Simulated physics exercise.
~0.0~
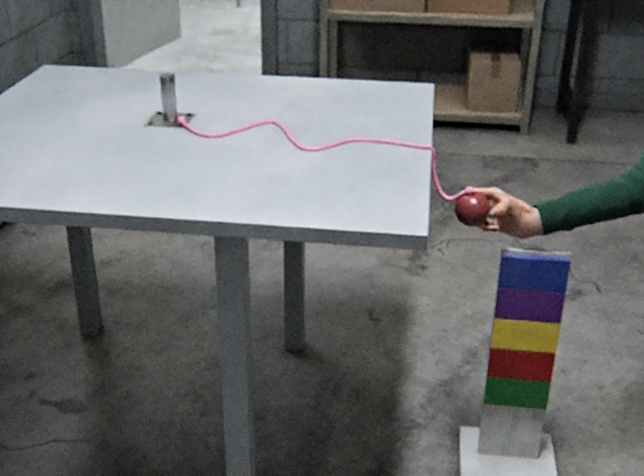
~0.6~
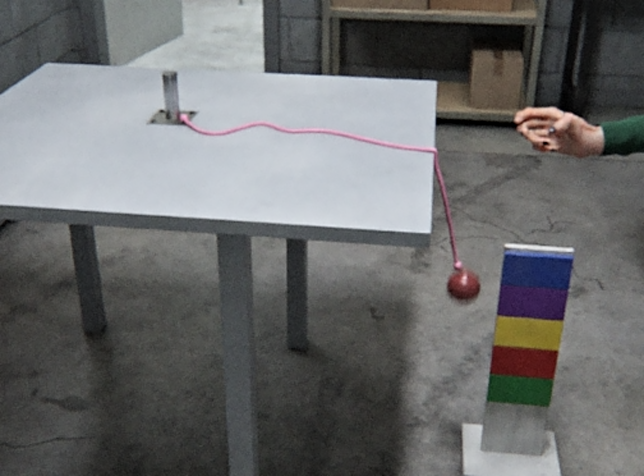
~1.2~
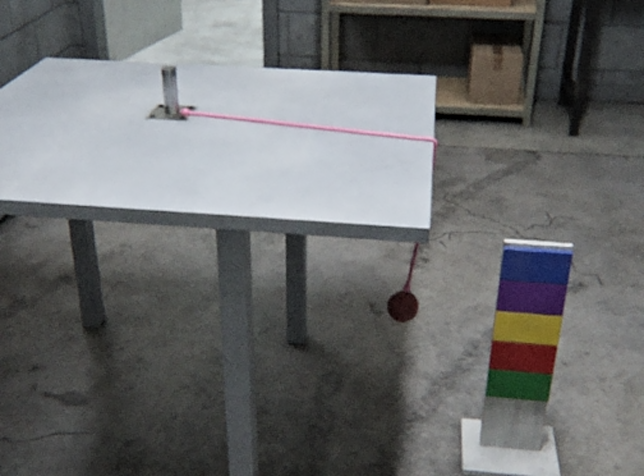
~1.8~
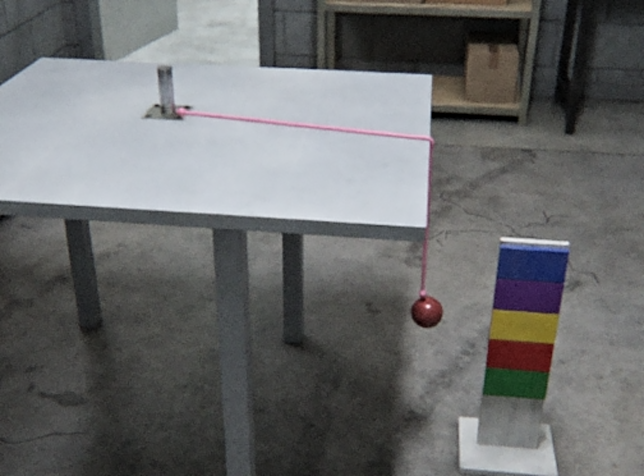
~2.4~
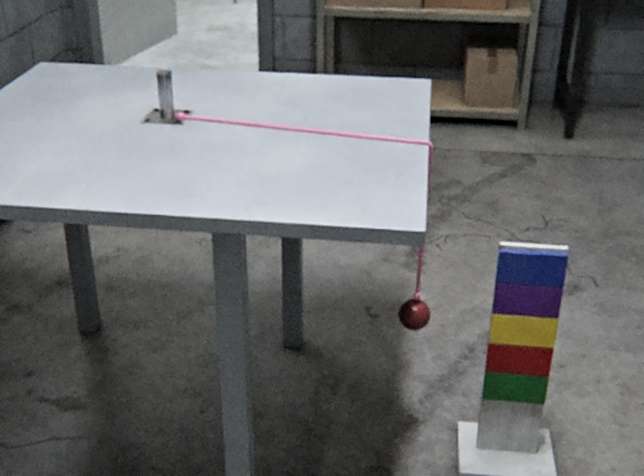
The video shows a hand releasing a small red ball-like object tied to a pink cord past the edge of a table; it drops, swings left beneath the edge as the cord tightens, sways slightly, and ends hanging level with the yellow band on a striped board.
